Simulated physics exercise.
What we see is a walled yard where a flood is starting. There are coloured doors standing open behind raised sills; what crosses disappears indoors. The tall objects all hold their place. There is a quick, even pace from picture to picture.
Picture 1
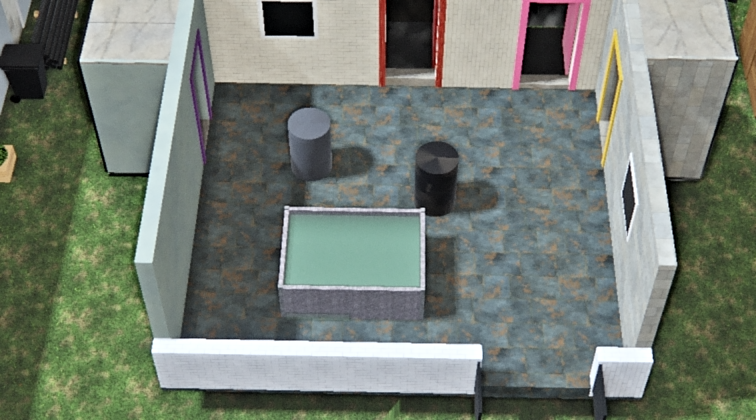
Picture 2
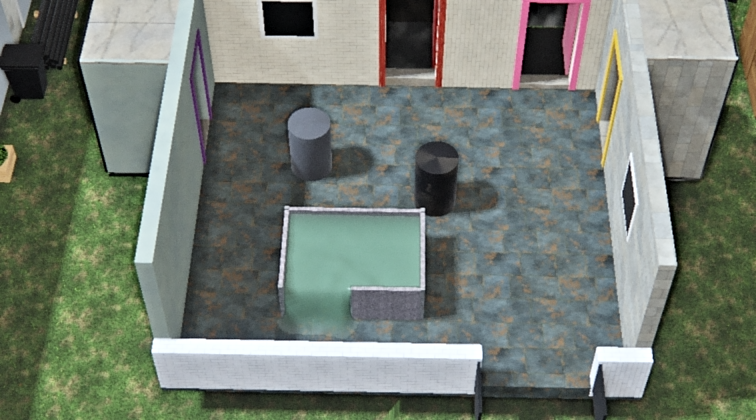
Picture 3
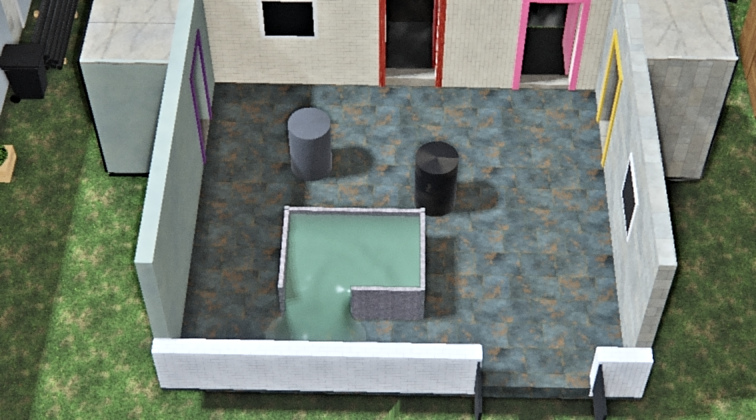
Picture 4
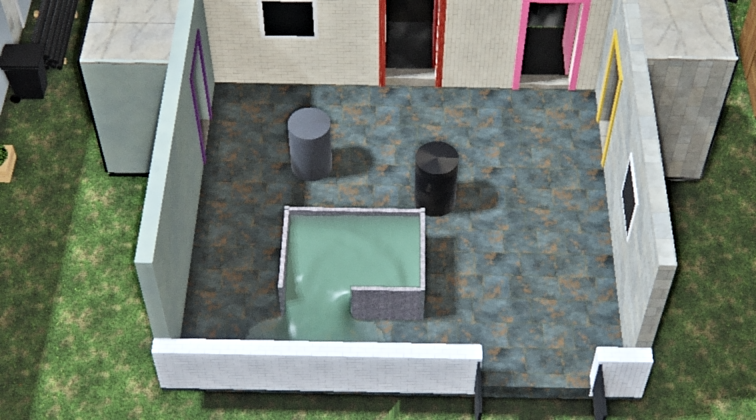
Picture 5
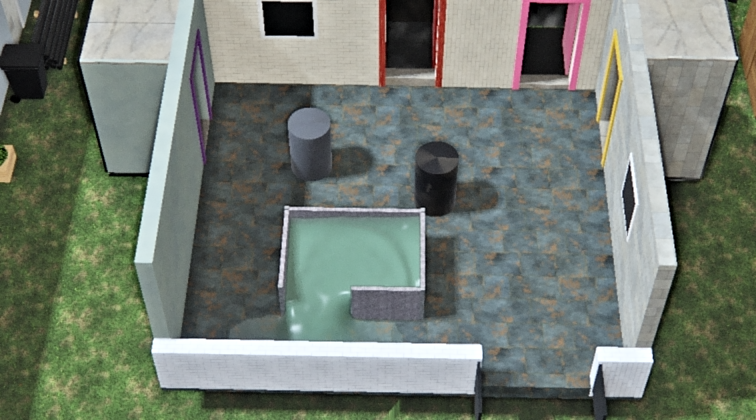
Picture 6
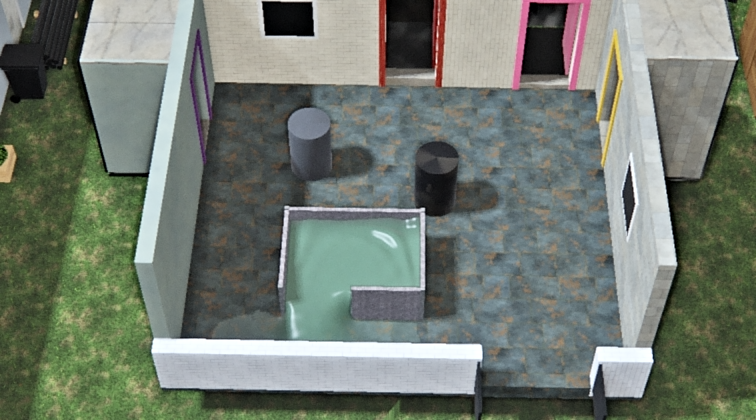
In this clip, green water sits still in a rectangular tank in a walled yard with two cylinders and coloured doorways, then pours through a gap at the tank's front left, spreading behind the low white wall and leftward.
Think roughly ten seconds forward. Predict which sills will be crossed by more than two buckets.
As I see it, the purple door is going to allow over two buckets. The pink door is going to allow two buckets or less. The red door is going to allow two buckets or less. The yellow door is going to allow two buckets or less.
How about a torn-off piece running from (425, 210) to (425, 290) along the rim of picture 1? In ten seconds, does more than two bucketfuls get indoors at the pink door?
With the breach moved, the pink one crosses the threshold.
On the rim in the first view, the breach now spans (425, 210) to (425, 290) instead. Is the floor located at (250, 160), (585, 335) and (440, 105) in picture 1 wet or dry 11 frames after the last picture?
In turn: Untouched, then inundated, then untouched.
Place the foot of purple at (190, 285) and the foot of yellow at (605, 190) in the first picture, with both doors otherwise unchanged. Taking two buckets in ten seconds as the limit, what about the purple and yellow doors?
Note: Purple door beats the limit, yellow door does not reach the limit.
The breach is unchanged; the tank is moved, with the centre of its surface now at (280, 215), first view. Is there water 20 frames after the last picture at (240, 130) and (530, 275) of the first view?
In order: Reached by the flood and reached by the flood.
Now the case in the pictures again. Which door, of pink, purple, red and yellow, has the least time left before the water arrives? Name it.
I'd say it's the door marked purple.
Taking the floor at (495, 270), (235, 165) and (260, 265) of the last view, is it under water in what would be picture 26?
The three points read soaked through, soaked through and soaked through.
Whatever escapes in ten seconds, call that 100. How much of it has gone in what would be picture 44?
Share gone: About 35 %.
A moment on, water covers 15 % of the floor; the purple door not reached, the pink door not reached, the red door not reached, the yellow door not reached.
Next, water covers 35 % of the floor; the purple door not reached, the pink door not reached, the red door not reached, the yellow door not reached.
Then, water covers 55 % of the floor; the purple door wet at the sill, nothing in, the pink door not reached, the red door not reached, the yellow door not reached.
Later, water covers 90 % of the floor; the purple door wet at the sill, nothing in, the pink door wet at the sill, nothing in, the red door wet at the sill, nothing in, the yellow door wet at the sill, nothing in.
In the end, water covers 95 % of the floor; the purple door over two buckets in, the pink door wet at the sill, nothing in, the red door wet at the sill, nothing in, the yellow door under two buckets in.
